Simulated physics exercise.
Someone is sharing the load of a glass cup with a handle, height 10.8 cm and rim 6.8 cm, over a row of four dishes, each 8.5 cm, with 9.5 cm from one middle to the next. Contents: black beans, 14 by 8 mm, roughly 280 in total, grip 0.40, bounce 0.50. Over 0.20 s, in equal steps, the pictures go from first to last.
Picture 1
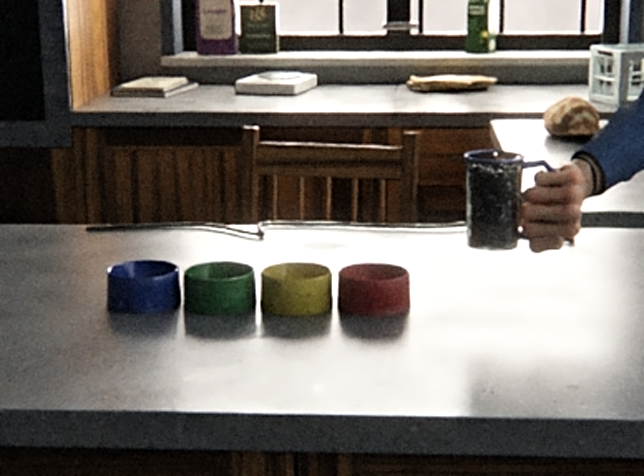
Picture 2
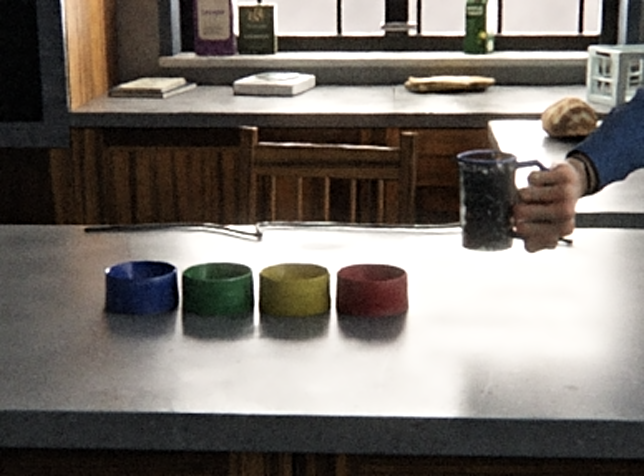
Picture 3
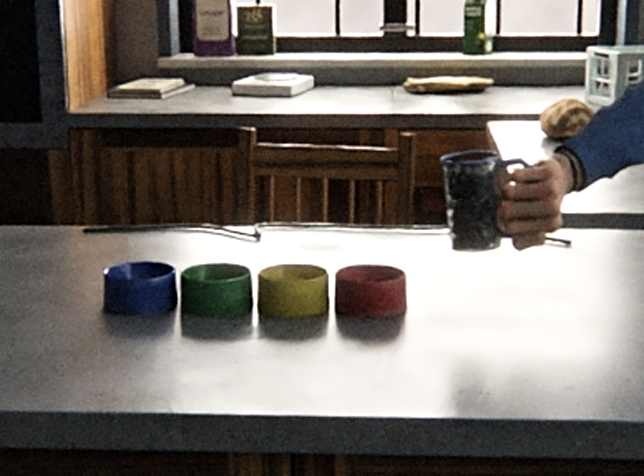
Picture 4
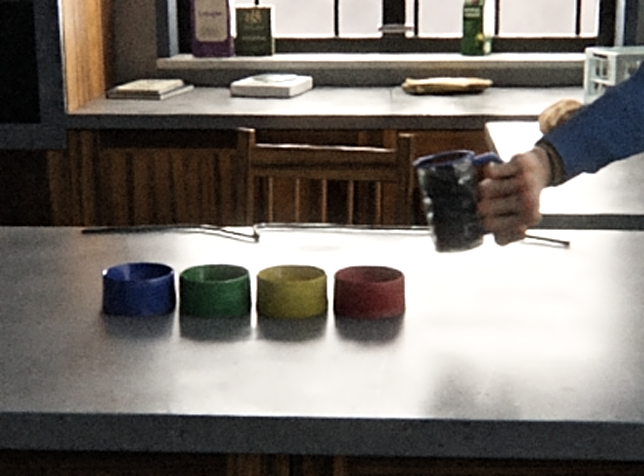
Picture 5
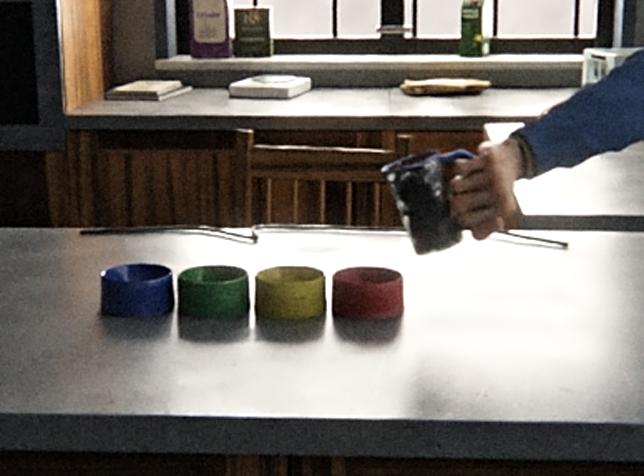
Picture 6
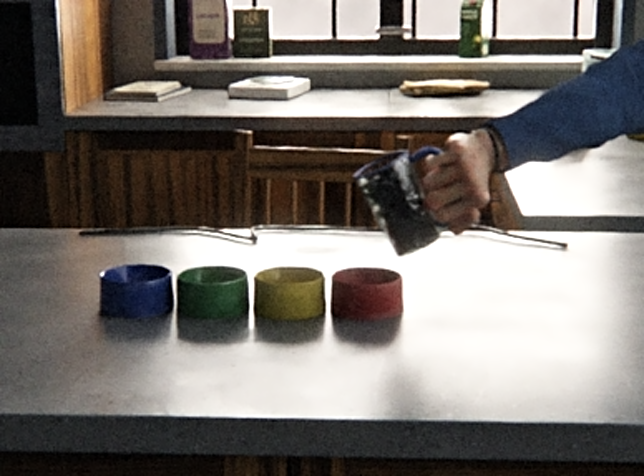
A hand in a blue sleeve, reaching in from the right, holds a dark glass mug by its handle above a grey kitchen counter, seen from the front and slightly above. Blue, green, yellow and red dishes stand in a row from left to centre, with a chair and a bright window behind. The mug moves left, slowly then faster, tilting moderately leftward, while the view barely shifts.
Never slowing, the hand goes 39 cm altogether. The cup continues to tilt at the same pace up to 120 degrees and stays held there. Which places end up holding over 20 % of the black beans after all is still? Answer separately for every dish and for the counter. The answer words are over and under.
Red: Under. Blue: Over. Green: Under. Yellow: Under. Counter: Over.
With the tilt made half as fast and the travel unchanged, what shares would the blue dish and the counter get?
In that case blue 70, counter 30.
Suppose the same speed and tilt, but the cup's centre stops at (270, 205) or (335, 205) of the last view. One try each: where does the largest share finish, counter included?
I'd bet on green for the first try and yellow for the second.
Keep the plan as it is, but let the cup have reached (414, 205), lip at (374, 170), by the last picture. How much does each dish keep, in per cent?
Per cent kept: Red 0; blue 70; green 0; yellow 0.
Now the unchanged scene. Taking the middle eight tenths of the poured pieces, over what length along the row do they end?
Some 22 centimetres.
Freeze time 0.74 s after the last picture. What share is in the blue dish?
Close to 35 per cent at that point.
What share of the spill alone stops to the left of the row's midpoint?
I'd estimate close to 100 in a hundred.
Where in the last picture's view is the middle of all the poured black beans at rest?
In the last view, approximately (69, 303).
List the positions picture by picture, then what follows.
The first frame shows cup at (493, 201), tilt 0 degrees, lip at (466, 156), moved 0.0 cm; middle of the pieces at (491, 206); red dish at (374, 272); yellow dish at (296, 271); green dish at (219, 270); blue dish at (143, 270).
The second frame shows cup at (487, 202), tilt 1 degrees, lip at (458, 157), moved 0.5 cm; middle of the pieces at (485, 207).
The third frame shows cup at (473, 202), tilt 5 degrees, lip at (441, 160), moved 2.0 cm; middle of the pieces at (471, 207).
The fourth frame shows cup at (451, 203), tilt 11 degrees, lip at (415, 165), moved 4.4 cm; middle of the pieces at (450, 208).
The fifth frame shows cup at (425, 204), tilt 18 degrees, lip at (384, 171), moved 7.4 cm; middle of the pieces at (424, 210).
The sixth frame shows cup at (400, 205), tilt 26 degrees, lip at (355, 177), moved 10.3 cm; middle of the pieces at (400, 210); red dish at (367, 276); yellow dish at (289, 275); green dish at (213, 275); blue dish at (136, 274).
Then, 0.27 s after the last picture, tilt 73 degrees; cup holds 100 %.
Then, 0.45 s after the last picture, tilt 105 degrees; cup holds 75 %, blue 5 %.
Then, 0.74 s after the last picture, tilt 120 degrees; cup holds 0 %, blue 35 %.
In the end, red 0 %, blue 40 %, green 0 %, yellow 0 %, counter 60 %.
